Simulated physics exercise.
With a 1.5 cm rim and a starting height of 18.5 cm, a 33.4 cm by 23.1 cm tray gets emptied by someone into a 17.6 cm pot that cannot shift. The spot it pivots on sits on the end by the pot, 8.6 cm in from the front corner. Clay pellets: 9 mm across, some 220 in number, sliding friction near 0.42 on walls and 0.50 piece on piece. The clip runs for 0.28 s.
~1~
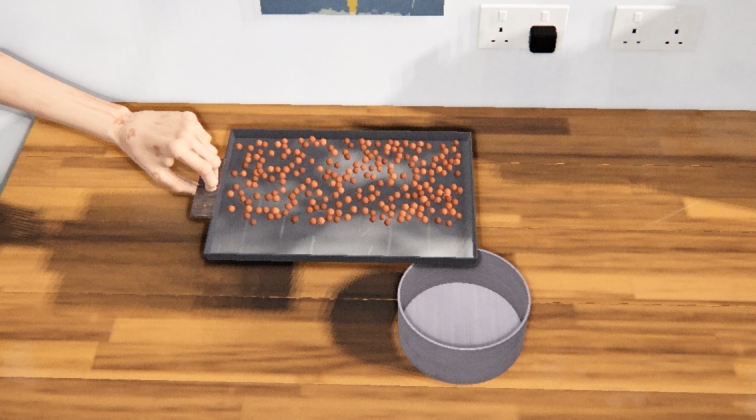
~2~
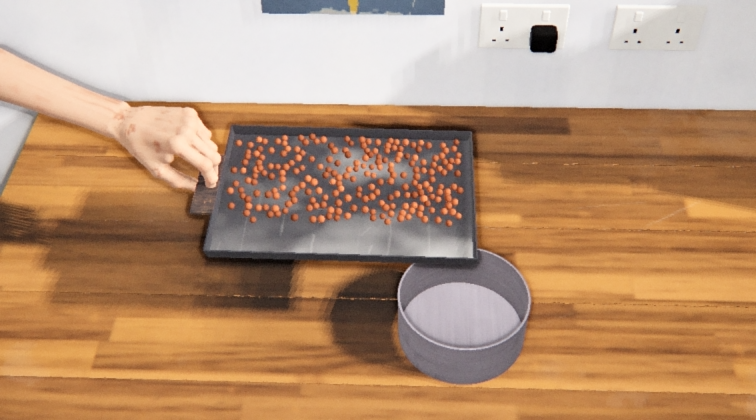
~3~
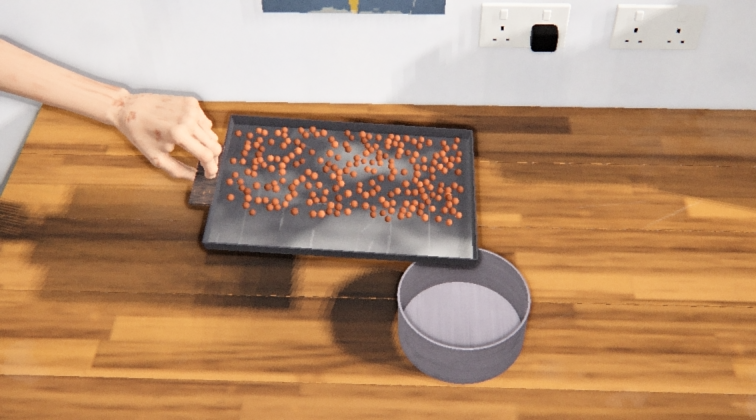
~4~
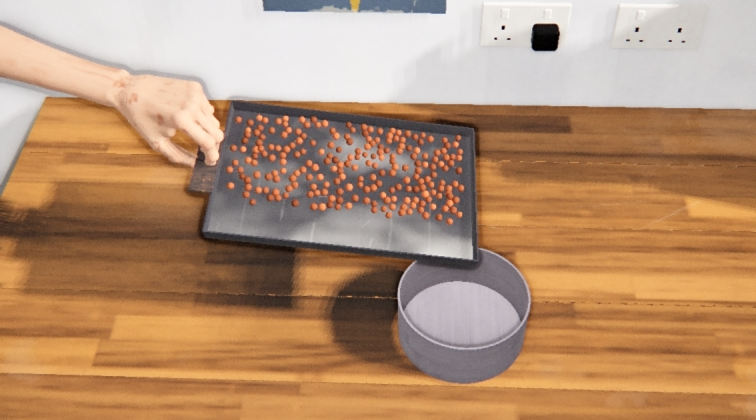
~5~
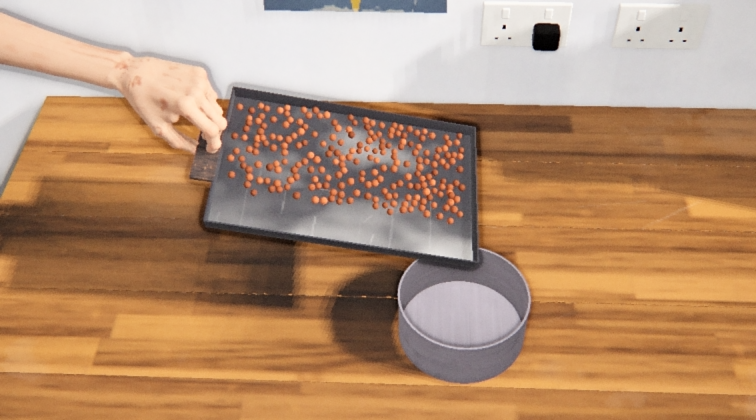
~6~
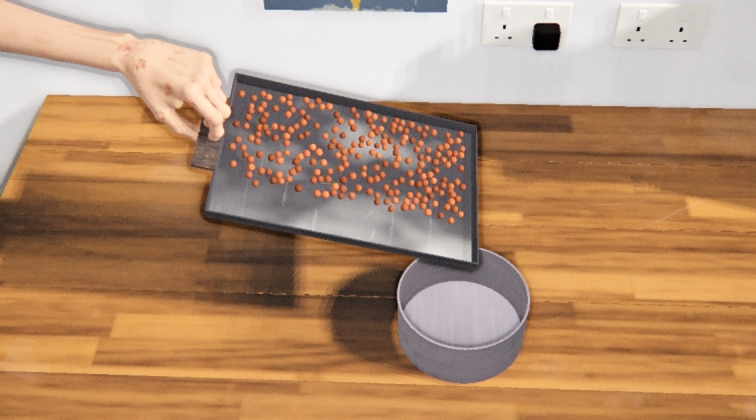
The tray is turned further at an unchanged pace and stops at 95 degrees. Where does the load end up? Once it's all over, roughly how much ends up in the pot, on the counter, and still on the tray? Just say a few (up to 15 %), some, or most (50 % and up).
Pot: Most, counter: Some, tray: A few.
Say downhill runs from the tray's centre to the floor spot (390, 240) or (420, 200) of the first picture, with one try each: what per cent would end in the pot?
I'd put it at about 90 per cent for the first tilt and about 25 per cent for the second.
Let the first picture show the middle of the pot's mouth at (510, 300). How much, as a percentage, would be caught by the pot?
Share in pot at that spot: Some 80 in a hundred.
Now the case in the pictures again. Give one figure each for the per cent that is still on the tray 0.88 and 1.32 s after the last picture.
About 70, 10.
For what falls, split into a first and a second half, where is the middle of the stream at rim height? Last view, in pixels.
I'd mark about (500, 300) for the first half and about (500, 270) for the second.
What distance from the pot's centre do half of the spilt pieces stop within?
Some 18 centimetres.
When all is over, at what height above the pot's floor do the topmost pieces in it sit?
It reaches roughly 2.0 cm.
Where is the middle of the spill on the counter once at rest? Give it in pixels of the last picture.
Around (548, 281).
Then, 0.53 s after the last picture, tilt 54 degrees; the tray holds 100 %, the pot 0 %.
Then, 0.88 s after the last picture, tilt 79 degrees; the tray holds 70 %, the pot 20 %.
Then, 1.32 s after the last picture, tilt 95 degrees; the tray holds 10 %, the pot 25 %.
In the end, pot 65 %, counter 35 %, tray 0 %.
